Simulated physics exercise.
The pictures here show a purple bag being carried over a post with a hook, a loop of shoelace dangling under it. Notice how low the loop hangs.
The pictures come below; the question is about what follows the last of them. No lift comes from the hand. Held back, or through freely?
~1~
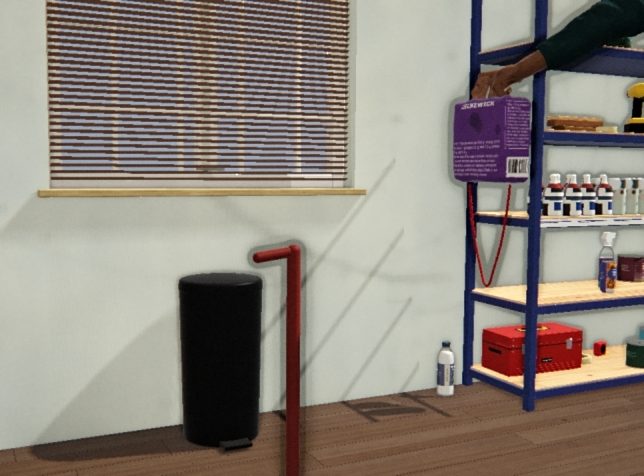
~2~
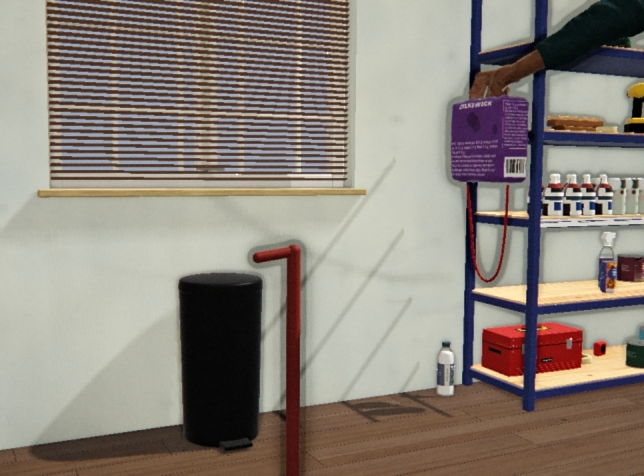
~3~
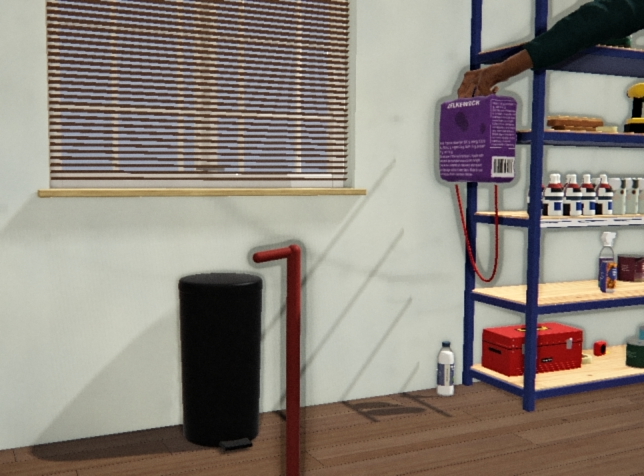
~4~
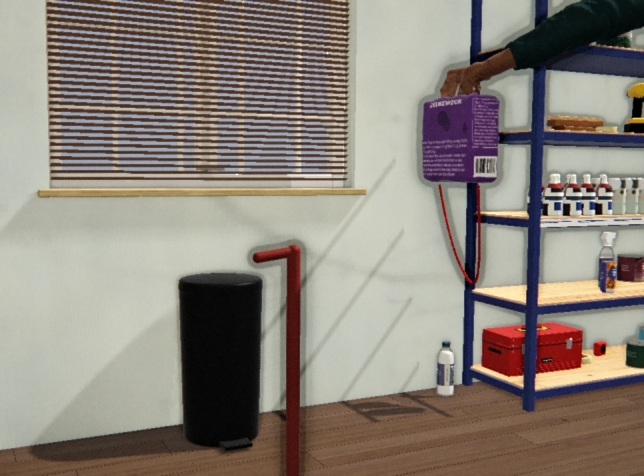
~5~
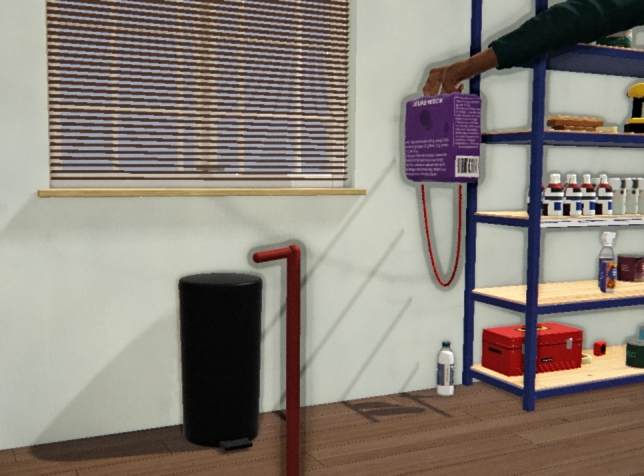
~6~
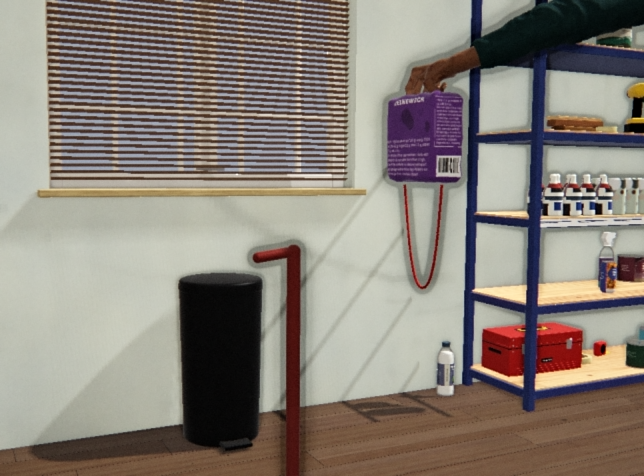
Looks to me like it'll move along unstopped past the post.
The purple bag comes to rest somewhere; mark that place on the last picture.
(139, 130).
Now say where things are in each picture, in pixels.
In the first picture, purple bag (490, 141); hook tip (258, 258).
In the second picture, purple bag (488, 141); bottom of the loop (487, 281).
In the third picture, purple bag (476, 140).
In the fourth picture, purple bag (459, 140); bottom of the loop (473, 283).
In the fifth picture, purple bag (442, 139).
In the sixth picture, purple bag (423, 139); bottom of the loop (422, 288); hook tip (258, 258); hook points away from it, loop hangs below the hook.
Then, 1.08 s past the final frame, bag over the post near (305, 135).
Then, 2.06 s past the final frame, bag past the post near (179, 131).
When it is over, bag past the post near (139, 129). The purple bag goes by freely.
